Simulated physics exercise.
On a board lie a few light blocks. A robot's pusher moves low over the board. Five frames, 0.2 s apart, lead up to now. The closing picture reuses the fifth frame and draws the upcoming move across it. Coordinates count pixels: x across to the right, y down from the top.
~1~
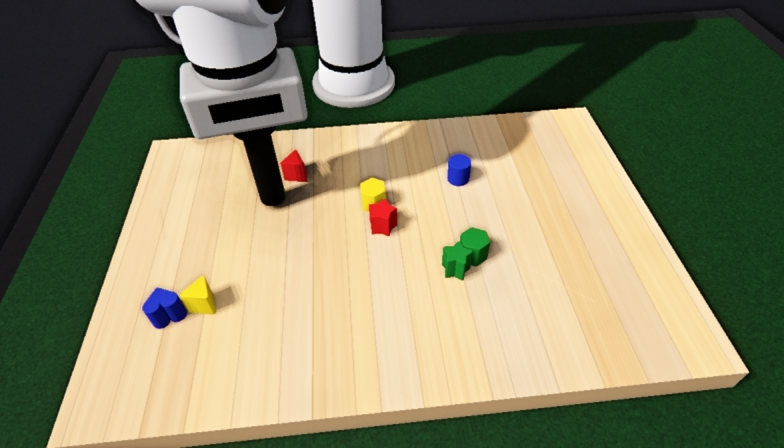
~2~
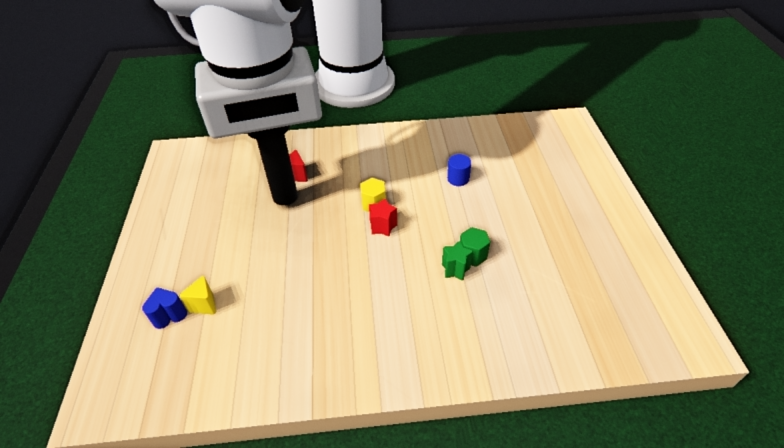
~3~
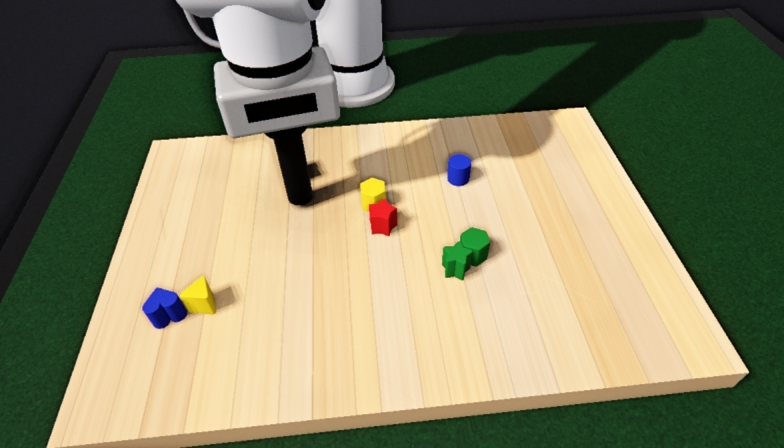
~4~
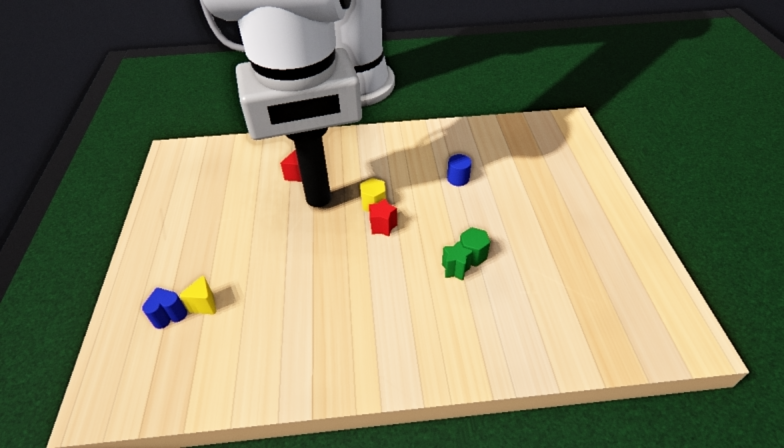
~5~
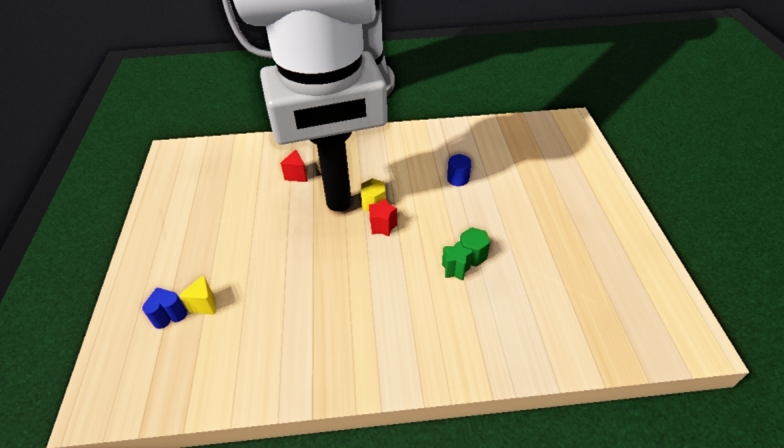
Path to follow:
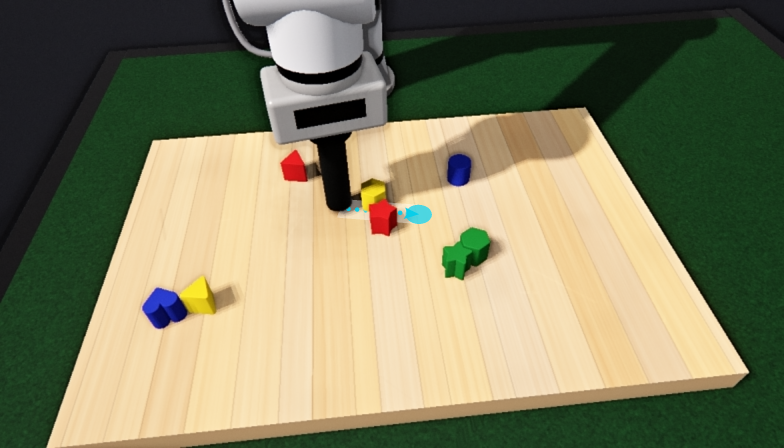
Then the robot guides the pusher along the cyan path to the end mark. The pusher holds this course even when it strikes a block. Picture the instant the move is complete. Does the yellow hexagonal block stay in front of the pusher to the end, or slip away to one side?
No longer ahead of the pusher.
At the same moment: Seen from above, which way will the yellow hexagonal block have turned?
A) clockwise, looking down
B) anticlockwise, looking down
My answer is option B.
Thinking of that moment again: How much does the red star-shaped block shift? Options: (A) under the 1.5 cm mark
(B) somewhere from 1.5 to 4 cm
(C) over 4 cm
That would be A.
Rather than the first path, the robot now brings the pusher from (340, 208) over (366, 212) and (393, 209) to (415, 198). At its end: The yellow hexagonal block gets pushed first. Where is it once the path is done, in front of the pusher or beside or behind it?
I'd say it is still being pushed.
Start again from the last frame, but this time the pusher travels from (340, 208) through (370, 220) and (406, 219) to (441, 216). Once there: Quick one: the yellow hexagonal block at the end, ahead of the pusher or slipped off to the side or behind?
The pusher loses it on the way.
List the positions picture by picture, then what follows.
In the first picture, pusher tip (273, 198); block tops, red triangular block (293, 158); yellow hexagonal block (373, 187); red star-shaped block (382, 209).
In the second picture, pusher (285, 197); blocks unchanged.
In the third picture, pusher (301, 197); blocks unchanged.
In the fourth picture, pusher (319, 199); blocks unchanged.
In the fifth picture, pusher (339, 203); red triangular block (293, 158); yellow hexagonal block (373, 187); red star-shaped block (382, 209).
Path on the board, from (340, 208) to (419, 214).
What follows on the original path. One third of the way, pusher (366, 205); yellow hexagonal block (388, 185), turned 25° anticlockwise.
Two thirds of the way, pusher (393, 207); yellow hexagonal block (408, 180), turned 50° anticlockwise; red star-shaped block (388, 212), turned 35° clockwise.
At the end, pusher (419, 209); red triangular block in place; yellow hexagonal block (413, 178), turned 70° anticlockwise; red star-shaped block (388, 212), turned 40° clockwise.
